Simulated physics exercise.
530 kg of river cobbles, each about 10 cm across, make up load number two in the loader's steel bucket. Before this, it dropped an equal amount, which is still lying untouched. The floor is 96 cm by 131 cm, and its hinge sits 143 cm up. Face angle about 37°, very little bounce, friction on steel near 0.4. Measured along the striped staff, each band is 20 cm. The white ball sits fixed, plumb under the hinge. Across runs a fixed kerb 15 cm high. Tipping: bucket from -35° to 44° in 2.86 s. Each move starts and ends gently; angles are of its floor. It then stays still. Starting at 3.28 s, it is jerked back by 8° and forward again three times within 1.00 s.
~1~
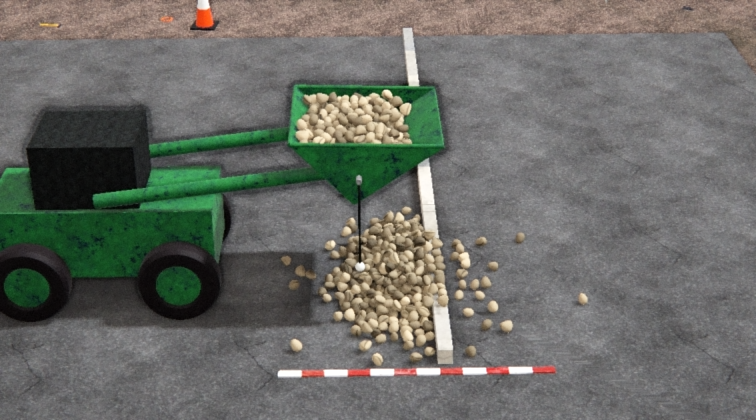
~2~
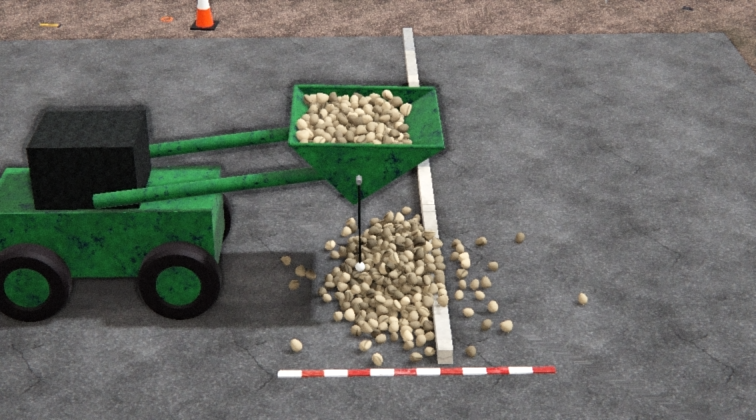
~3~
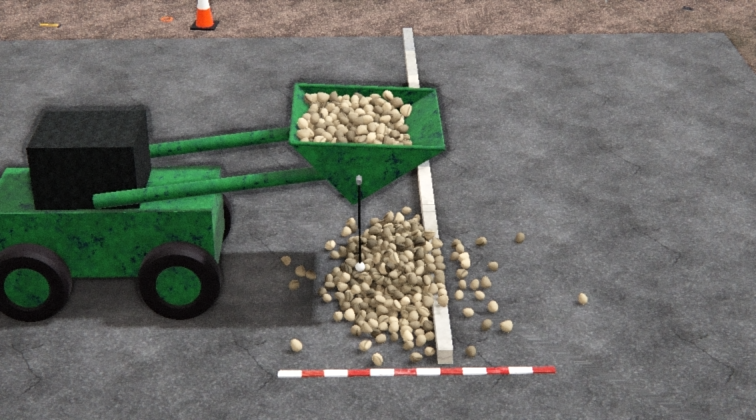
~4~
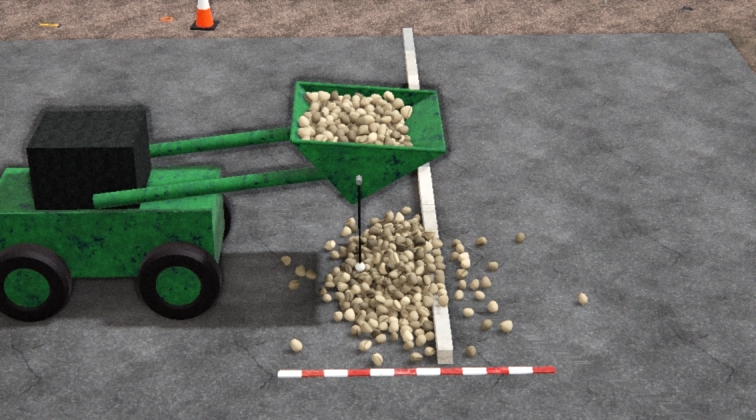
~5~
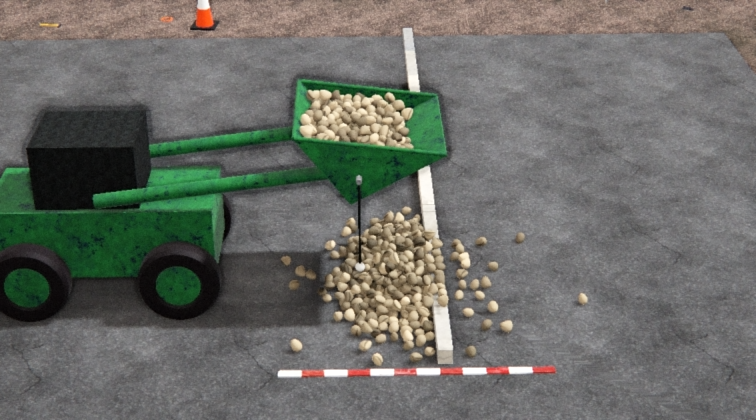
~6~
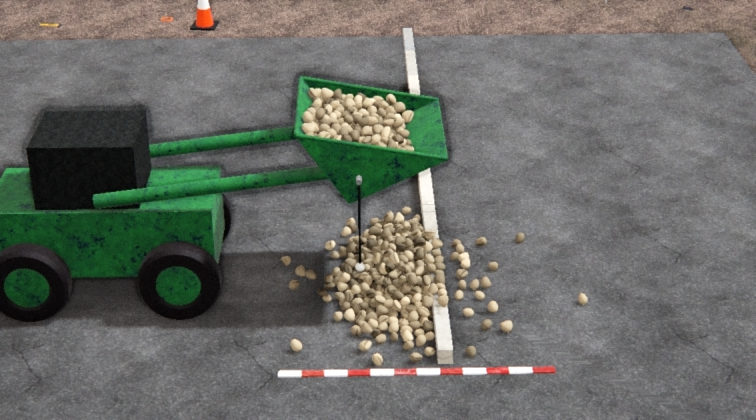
A green loader slowly tilts its stone-filled bucket slightly down to the right above a pile of stones.
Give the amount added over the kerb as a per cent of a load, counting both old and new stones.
About 92 per cent of a load.
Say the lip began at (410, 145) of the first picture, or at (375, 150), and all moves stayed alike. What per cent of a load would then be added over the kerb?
Roughly 55 and 10 percent, in that order.
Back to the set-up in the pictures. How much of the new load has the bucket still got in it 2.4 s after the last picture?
Reading: Near 0 % of the load.
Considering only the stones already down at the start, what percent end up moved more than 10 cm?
5 %.
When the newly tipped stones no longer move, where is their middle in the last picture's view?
Their centre rests close to (480, 267).
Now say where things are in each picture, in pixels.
In the first frame, the bucket is at -35°, its lip at (444, 147); the top of the load is at (337, 105). The earlier load is highest near (400, 254), 29 cm above ground level, 95 % on this side of the kerb, 5 % over the kerb.
In the second frame, the bucket is at -35°, its lip at (444, 147); the top of the load is at (337, 105).
The third frame shows lip at (445, 149), floor tilted -33°, highest stones at (330, 106).
The fourth frame shows lip at (445, 151), floor tilted -32°, highest stones at (331, 105).
In the fifth frame, the bucket is at -29°, its lip at (447, 155); the top of the load is at (329, 105).
The sixth frame shows lip at (448, 159), floor tilted -26°, highest stones at (327, 102).
Then, 1.5 s after the last picture the floor is at 32°; in per cent of one load, 74 in the bucket, 106 on this side of the kerb, 19 over the kerb; the foremost stones are at (506, 277).
Then, 2.4 s after the last picture the floor is at 44°; in per cent of one load, 0 in the bucket, 113 on this side of the kerb, 87 over the kerb; the foremost stones are at (568, 271).
Then, 4.1 s after the last picture the floor is at 44°; in per cent of one load, 0 in the bucket, 103 on this side of the kerb, 97 over the kerb; the foremost stones are at (601, 289).
Then, 7.0 s after the last picture the floor is at 44°; in per cent of one load, 0 in the bucket, 103 on this side of the kerb, 97 over the kerb; the foremost stones are at (601, 289). Net gain over the kerb, 92.
